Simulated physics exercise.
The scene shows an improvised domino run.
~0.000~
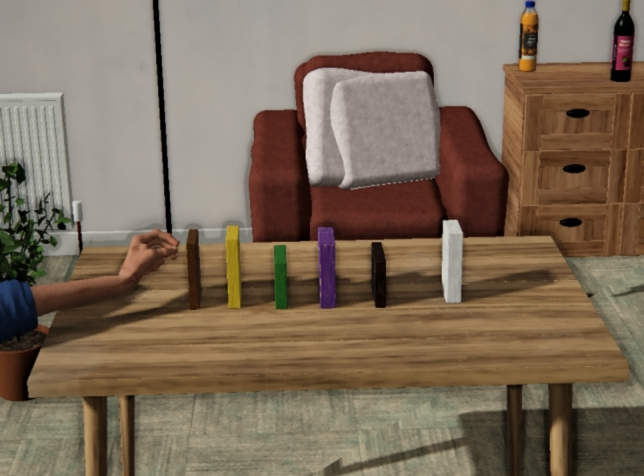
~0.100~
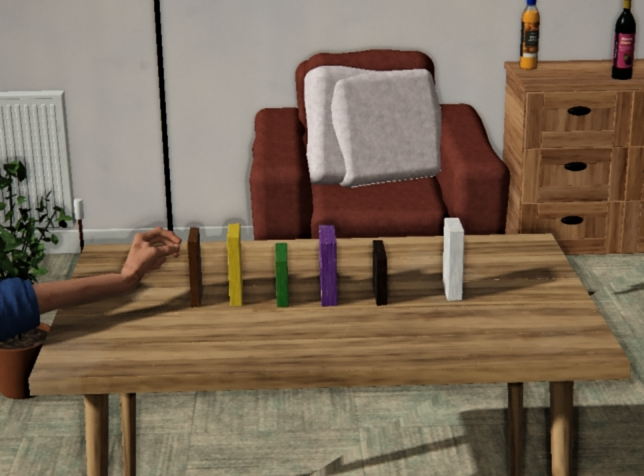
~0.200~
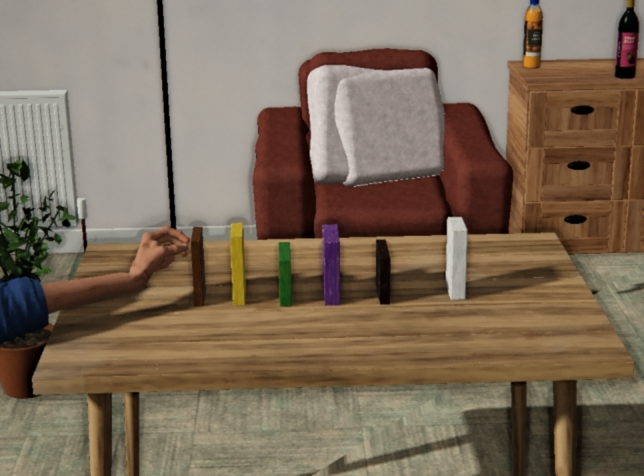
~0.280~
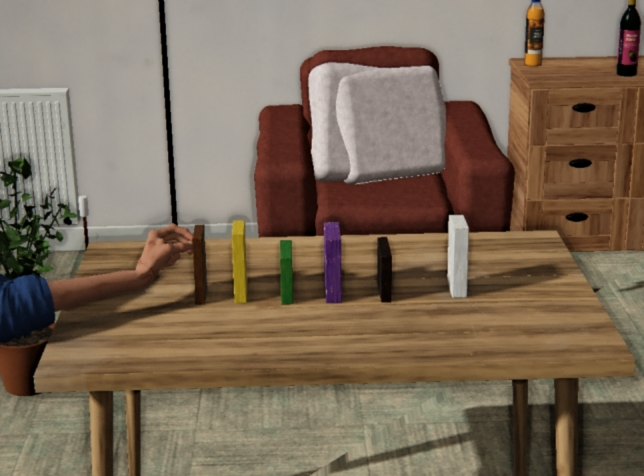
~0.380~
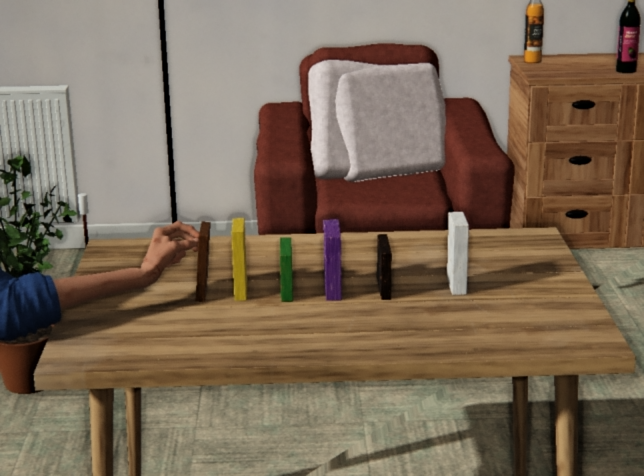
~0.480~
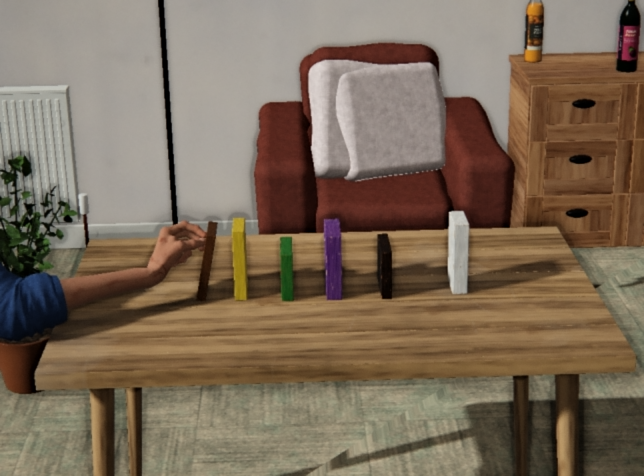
In the video, a hand at the left of a wooden table pushes a brown block, which tilts slightly rightward toward the upright yellow block, while the green, purple, black and white blocks stand still in a row.
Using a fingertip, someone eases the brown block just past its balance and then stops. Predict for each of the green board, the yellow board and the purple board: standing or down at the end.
Most likely the green board is a casualty, most likely the yellow board is a casualty, most likely the purple board is a casualty.
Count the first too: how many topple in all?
5.
After 0.88 s, brown block 57° over; yellow board tipped 36° from how it was near (267, 261); green board tipped 9° from how it was near (291, 268).
After 1.18 s, brown block 74° over; yellow board tipped 69° from how it was near (286, 274); green board on its side near (314, 284); purple board tipped 30° from how it was near (366, 259).
After 1.38 s, brown block 76° over; purple board on its side near (393, 270); yellow board tipped 72° from how it was near (286, 276); green board on its side near (315, 285).
At rest (3.7 s), tipped over on the table, black block, purple board, yellow board and green board. Seen from the same camera at the end, green board near (315, 285), yellow board near (286, 276).
